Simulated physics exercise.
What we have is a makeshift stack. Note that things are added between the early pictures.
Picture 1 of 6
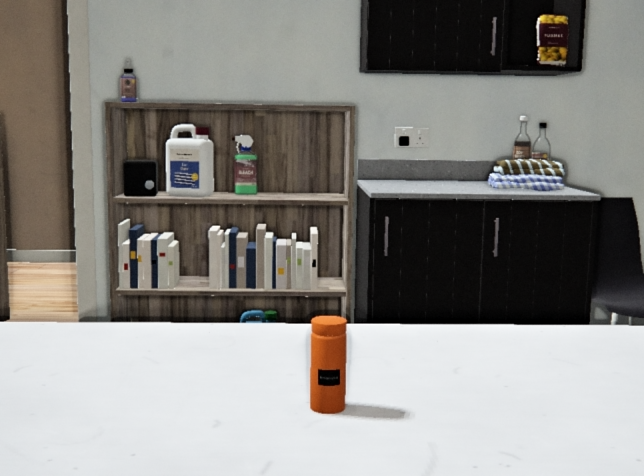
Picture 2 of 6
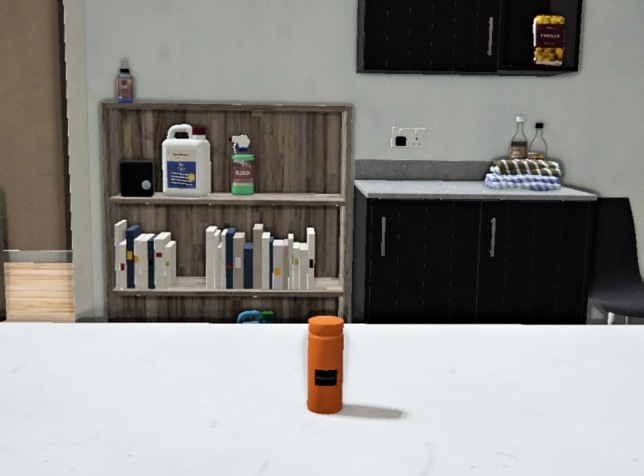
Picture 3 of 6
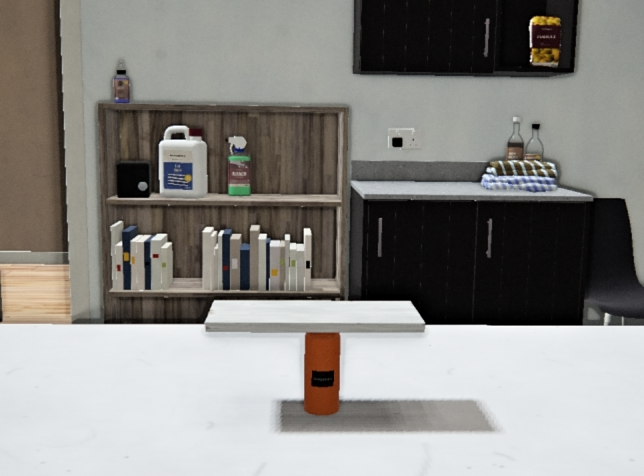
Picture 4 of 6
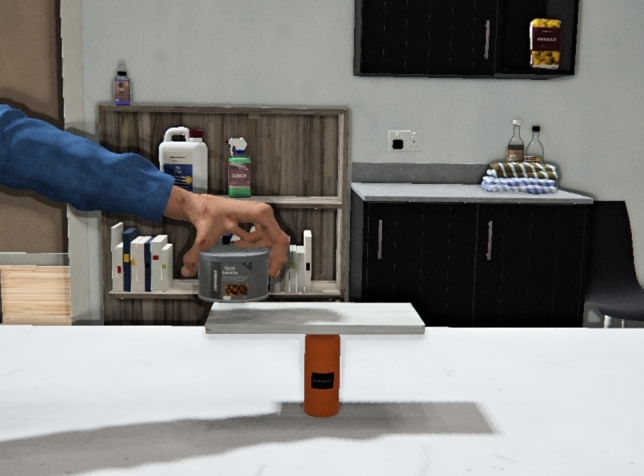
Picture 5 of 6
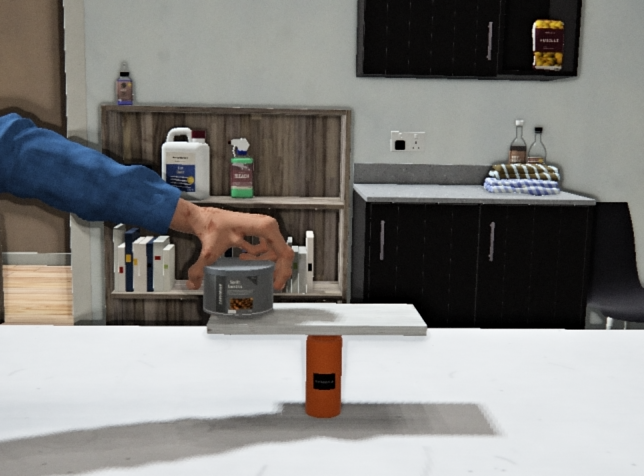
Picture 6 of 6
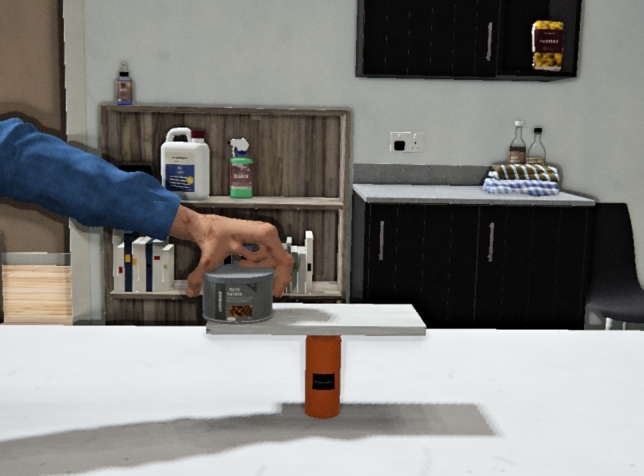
An orange bottle stood alone on a white table, and then a flat board appeared across its top. A hand in a blue sleeve lowered a grey tub onto the board's left side.
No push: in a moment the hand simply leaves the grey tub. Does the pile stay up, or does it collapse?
It collapses.
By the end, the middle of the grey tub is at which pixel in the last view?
It ends near (216, 384).
Then, 0.40 s later than the last frame, grey tub now fallen; white board tilted by 66°.
Then, 0.80 s later than the last frame, white board now fallen; orange shaker tilted by 67°.
Then, 0.90 s later than the last frame, orange shaker now fallen.
When it is over, fallen, grey tub, orange shaker and white board. End places, in pixels of the last picture, grey tub near (216, 384). The stack comes apart.
